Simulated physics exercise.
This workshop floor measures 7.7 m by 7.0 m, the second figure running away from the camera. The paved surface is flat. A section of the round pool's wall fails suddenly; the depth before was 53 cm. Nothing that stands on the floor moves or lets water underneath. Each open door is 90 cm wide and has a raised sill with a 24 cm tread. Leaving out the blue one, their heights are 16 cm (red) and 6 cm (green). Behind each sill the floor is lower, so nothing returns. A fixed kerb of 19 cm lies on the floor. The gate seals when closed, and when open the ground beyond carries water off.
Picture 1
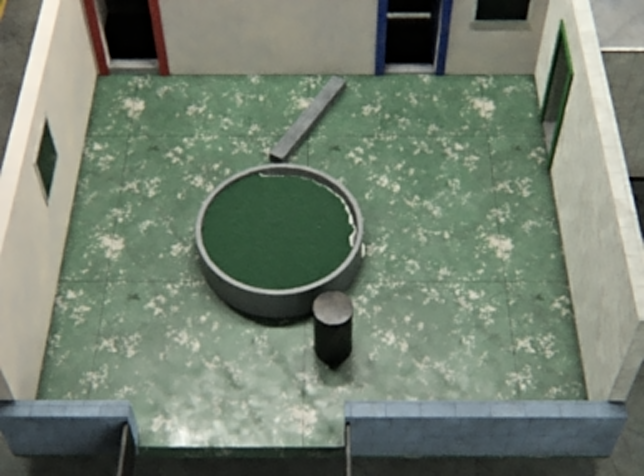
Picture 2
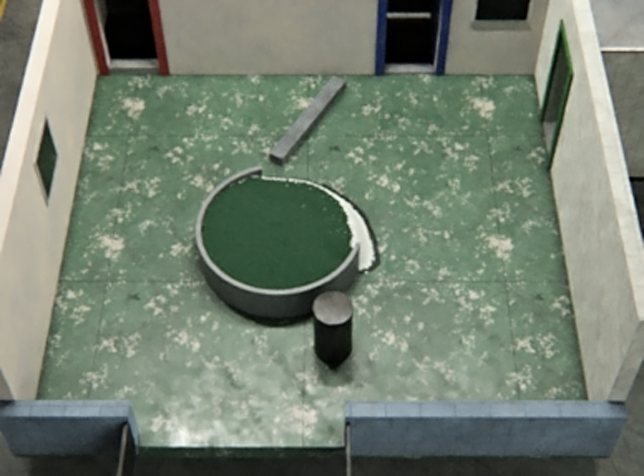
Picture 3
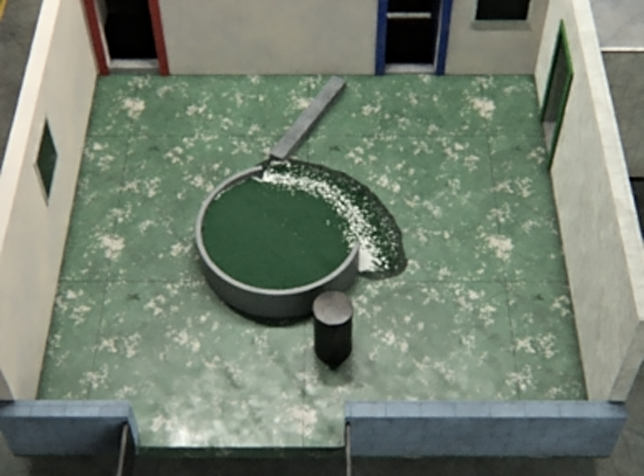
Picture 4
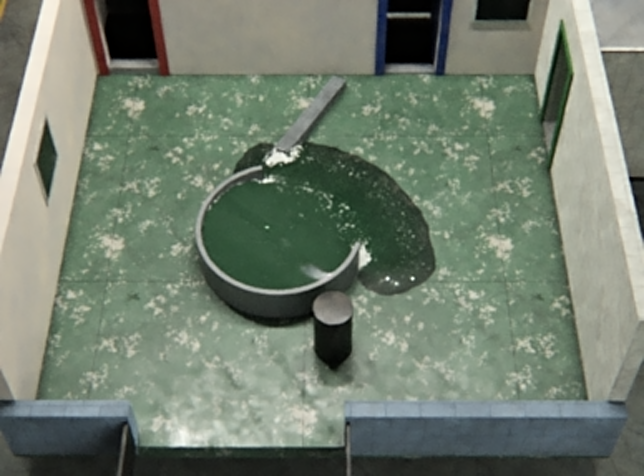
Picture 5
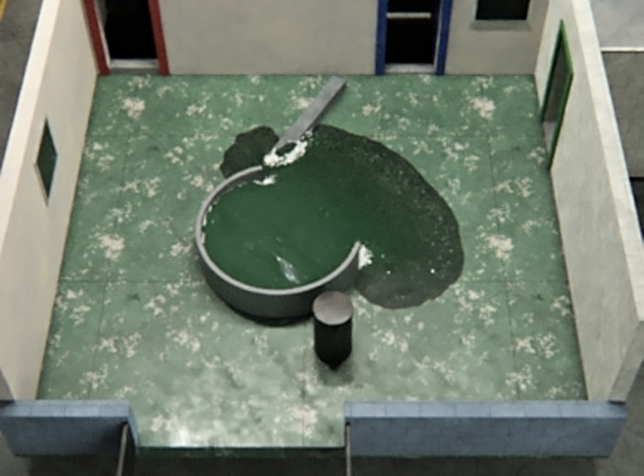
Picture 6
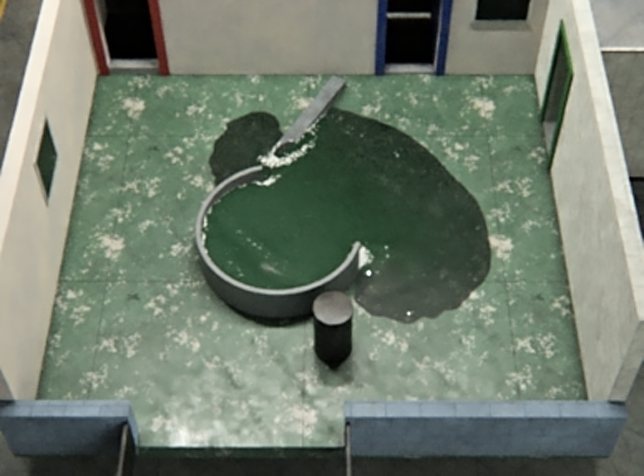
Dark green liquid pouring from a gap in the far side of a round grey pool, spreading across a mottled green floor.
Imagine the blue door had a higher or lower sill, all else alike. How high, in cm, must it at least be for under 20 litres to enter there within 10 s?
About 18 cm.
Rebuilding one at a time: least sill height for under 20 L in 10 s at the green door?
Roughly 16 cm at green.
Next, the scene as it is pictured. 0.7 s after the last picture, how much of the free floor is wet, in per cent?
Some 35 per cent of it.
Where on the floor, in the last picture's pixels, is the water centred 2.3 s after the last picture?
Near (393, 177).
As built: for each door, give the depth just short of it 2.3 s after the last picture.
Depths in cm: Red 3, blue 19, green 16.
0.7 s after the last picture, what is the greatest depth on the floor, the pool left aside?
Roughly 20 cm.
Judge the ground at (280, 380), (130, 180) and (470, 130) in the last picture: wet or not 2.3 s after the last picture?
In that order: Still dry, not reached, under water.
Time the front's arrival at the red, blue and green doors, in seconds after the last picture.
Arrival: Red 1.6 s, blue 0.6 s, green 0.8 s.
Then, 0.7 s after the last picture water covers 35 % of the floor, deepest (20 cm) near (289, 164); 10 cm at the blue door, 0 litres in over its 5 cm sill.
Then, 2.3 s after the last picture water covers 40 % of the floor, deepest (37 cm) near (498, 80); 19 cm at the blue door, 109 litres in over its 5 cm sill.
Then, 9.3 s after the last picture water covers 75 % of the floor, deepest (9 cm) near (400, 431); 5 cm at the blue door, 264 litres in over its 5 cm sill.
At the blue door as built, the water peaked near 20 cm, 1.7 s after the last picture.
With a sill of 15.5 cm, 41 litres would have come in within the 10 s; with 21.5 cm, 4 litres. So under 20 litres takes about 18 cm.
